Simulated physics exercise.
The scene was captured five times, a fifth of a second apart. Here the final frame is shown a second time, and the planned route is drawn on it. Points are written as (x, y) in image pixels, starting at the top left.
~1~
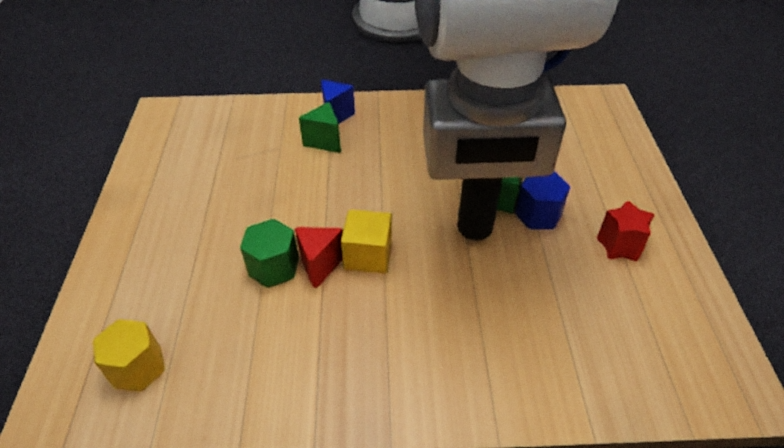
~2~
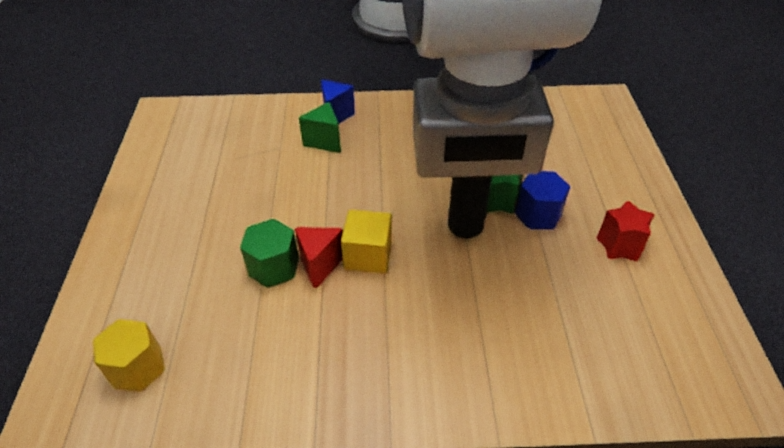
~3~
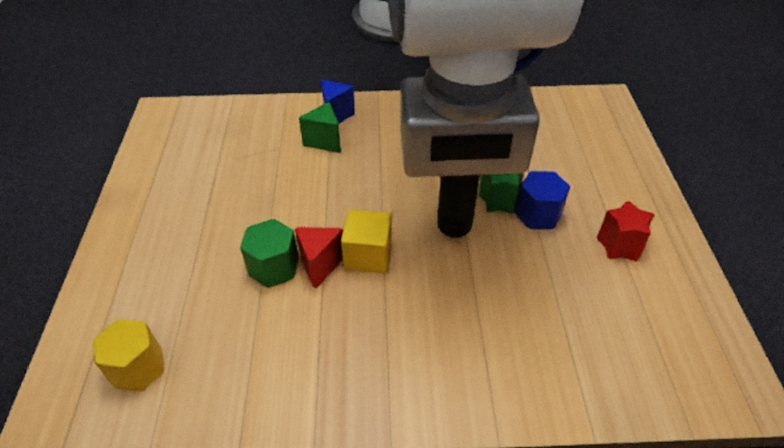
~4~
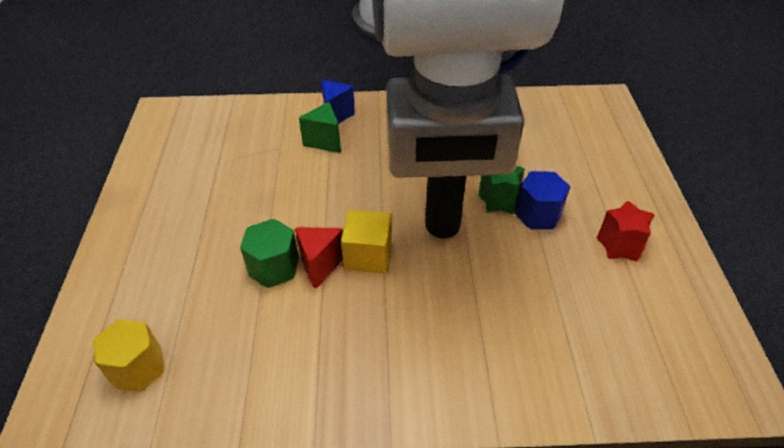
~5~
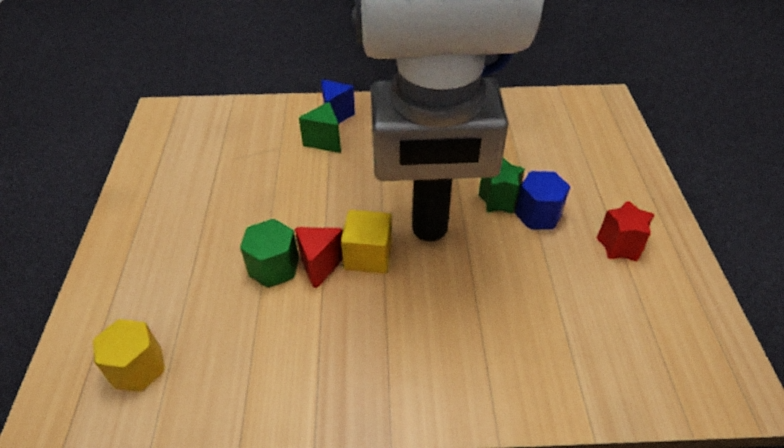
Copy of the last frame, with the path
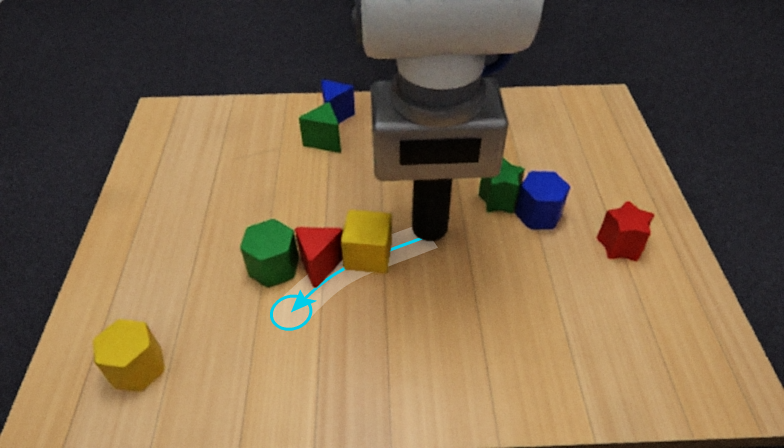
A robotic arm with a black rod slides a short way left above a light wooden table, seen from a fixed, raised view. Green and blue triangular blocks sit at the back, a green hexagon, red triangle and yellow square line up left of the rod, a yellow block lies front left, and green, blue and red blocks sit right. The blocks stay still as the green star comes into clearer view.
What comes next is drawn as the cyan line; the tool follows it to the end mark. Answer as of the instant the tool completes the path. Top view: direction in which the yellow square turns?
Short answer: Counterclockwise.
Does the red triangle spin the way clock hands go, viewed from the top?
Yes - that is the case.
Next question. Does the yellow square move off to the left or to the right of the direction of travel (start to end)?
It gets pushed left.
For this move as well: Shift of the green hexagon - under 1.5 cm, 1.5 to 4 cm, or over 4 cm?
Distance: 1.5 to 4 cm.
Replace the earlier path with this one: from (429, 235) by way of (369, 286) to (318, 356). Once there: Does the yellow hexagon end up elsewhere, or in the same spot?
By the last moment of the path, the yellow hexagon has stayed put.
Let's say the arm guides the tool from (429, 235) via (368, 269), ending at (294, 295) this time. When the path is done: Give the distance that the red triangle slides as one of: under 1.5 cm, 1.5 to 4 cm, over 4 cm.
Its displacement is above 4 cm.
Path on the board, from (429, 235) through (381, 253) and (332, 276) to (291, 312).
On the path given first. One third of the way, tool (379, 247); green hexagon (254, 239); red triangle (292, 249), turned 35° clockwise; yellow square (341, 242), turned 35° anticlockwise.
Two thirds of the way, tool (330, 271); green hexagon (246, 240), turned 30° clockwise; red triangle (245, 278), turned 105° clockwise; yellow square (293, 276), turned 65° anticlockwise.
At the end, tool (290, 306); green hexagon (246, 240), turned 30° clockwise; red triangle (232, 282), turned 125° clockwise; yellow square (249, 315), turned 60° anticlockwise; green star in place.
